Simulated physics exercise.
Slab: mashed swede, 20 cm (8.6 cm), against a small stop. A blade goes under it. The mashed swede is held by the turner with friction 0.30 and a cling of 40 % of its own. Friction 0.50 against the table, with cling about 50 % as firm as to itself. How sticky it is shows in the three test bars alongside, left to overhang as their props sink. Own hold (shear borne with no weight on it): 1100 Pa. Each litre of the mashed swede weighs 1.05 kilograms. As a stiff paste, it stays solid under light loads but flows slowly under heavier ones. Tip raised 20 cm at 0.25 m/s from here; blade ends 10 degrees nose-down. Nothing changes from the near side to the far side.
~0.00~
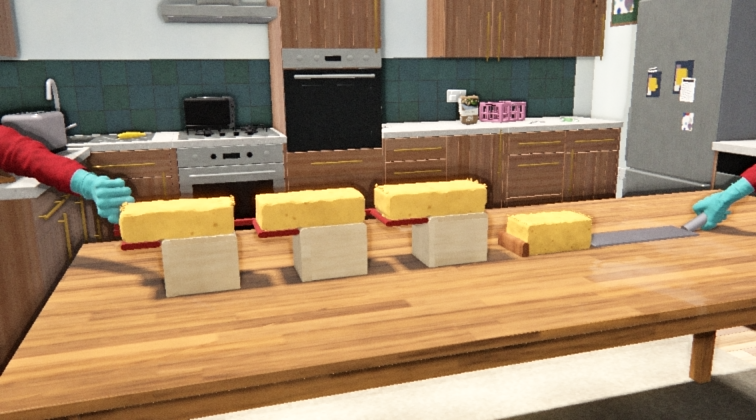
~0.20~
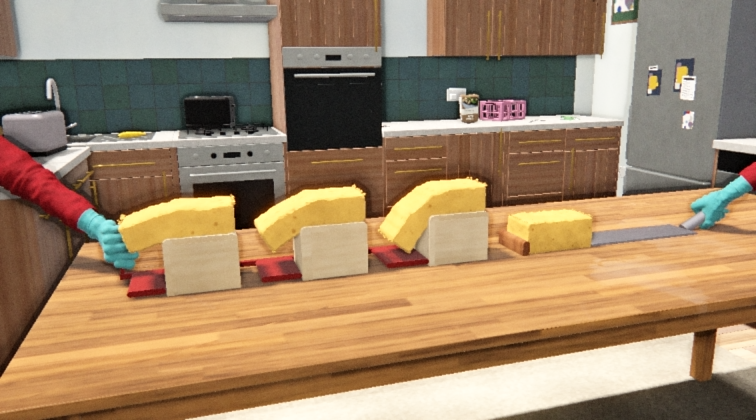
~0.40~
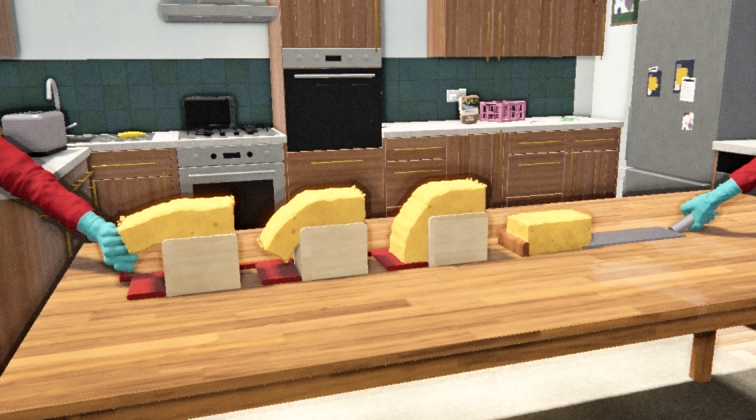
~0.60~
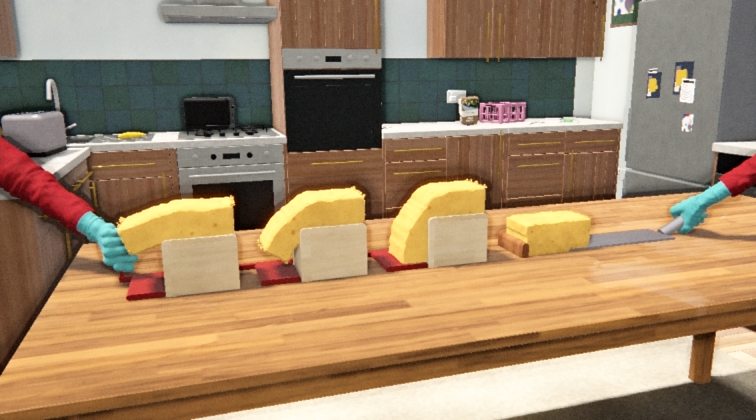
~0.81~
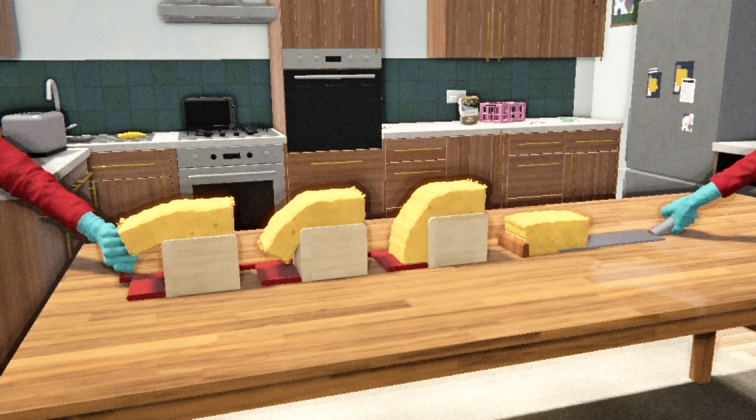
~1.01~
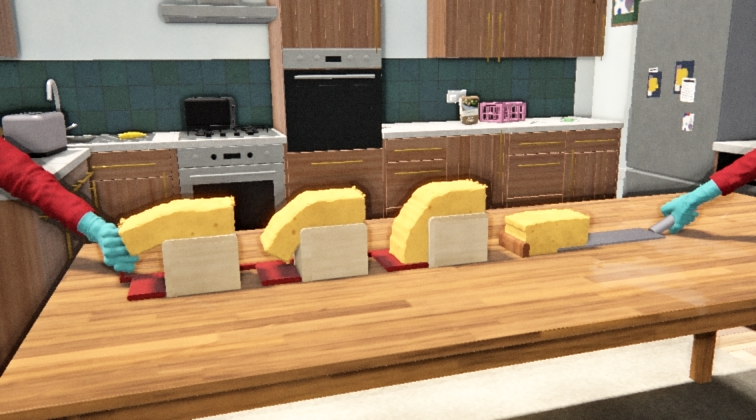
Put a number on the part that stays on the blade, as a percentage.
That would be about 2 out of 100.
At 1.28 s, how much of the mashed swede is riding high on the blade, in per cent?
I'd put it at some 18 in a hundred.
After 1.28 s, the tip is 7.2 cm up.
After 1.61 s, the tip is 15 cm up.
After 1.94 s, the tip is 20 cm up and 4 % is riding high on the blade.
After 2.27 s, the tip is 20 cm up and 3 % is riding high on the blade.
After 2.60 s, the tip is 20 cm up and 2 % is riding high on the blade.
